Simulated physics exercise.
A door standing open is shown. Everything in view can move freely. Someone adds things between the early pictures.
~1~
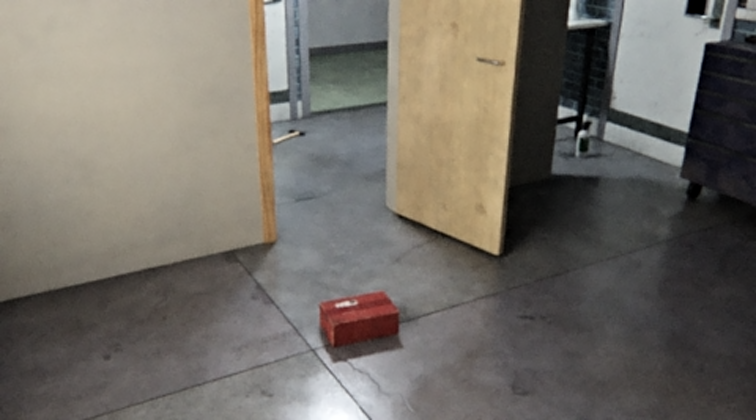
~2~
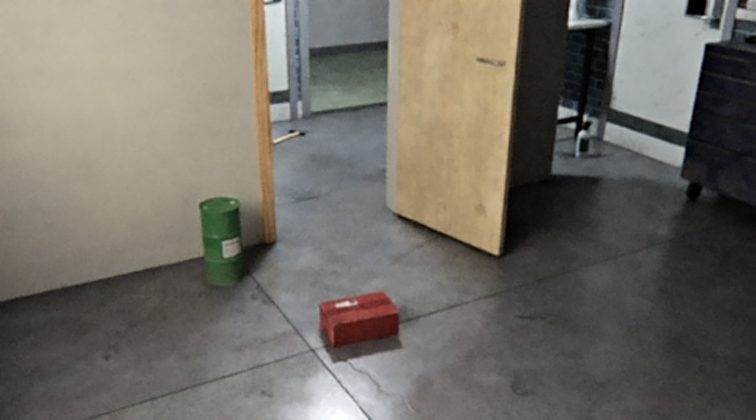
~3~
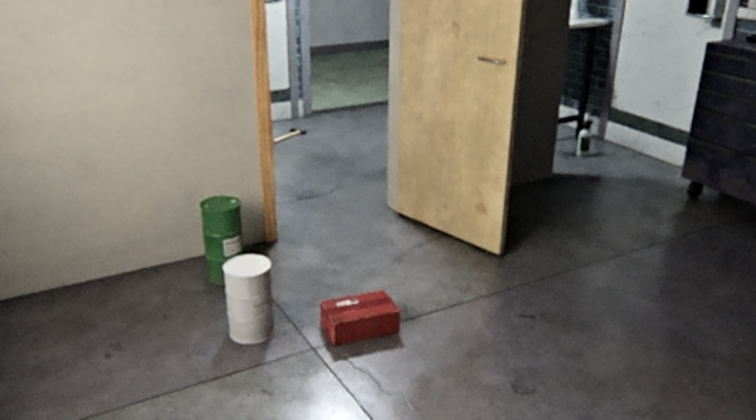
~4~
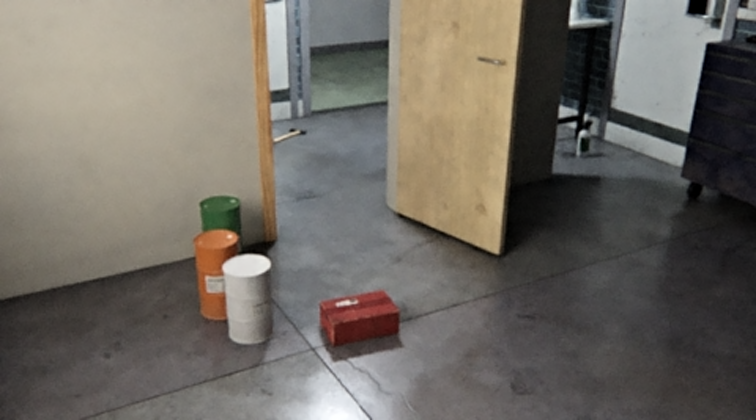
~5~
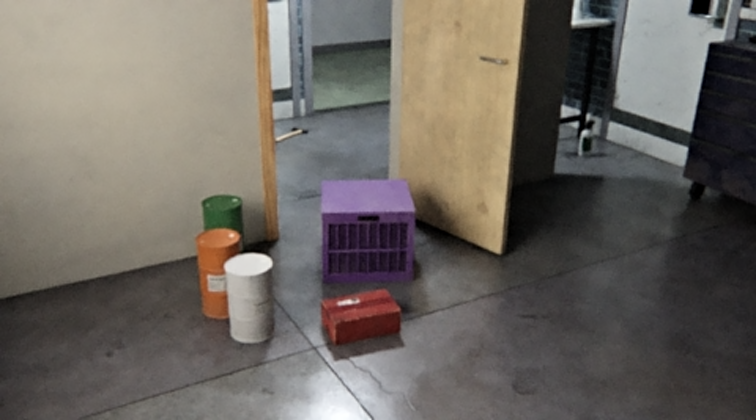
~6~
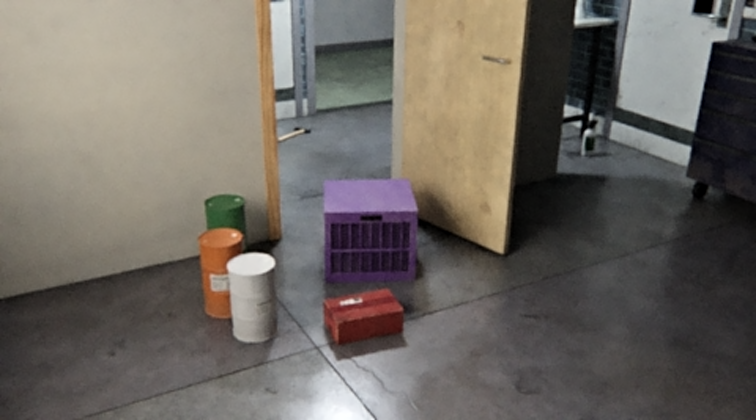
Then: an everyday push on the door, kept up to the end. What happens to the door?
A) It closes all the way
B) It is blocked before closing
Answer: B.
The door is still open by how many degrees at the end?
It stays open at around 65°.
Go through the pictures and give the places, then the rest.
In the first frame, door wide open and still.
In the second frame, door wide open and still; red parcel (359, 319).
In the third frame, door wide open and still; green canister (223, 240).
In the fourth frame, door wide open and still; red parcel (359, 317); white canister (249, 299).
In the fifth frame, door wide open and still; orange canister (221, 274).
In the sixth frame, door wide open and still; purple chest (368, 229); red parcel (363, 316).
Then, 0.50 s later than the last frame, door 94° open.
Then, 0.80 s later than the last frame, door 80° open.
Then, 1.00 s later than the last frame, door 70° open.
When it is over, door 65° open; all 5 as before. End places, in pixels of the last picture, purple chest near (368, 229).
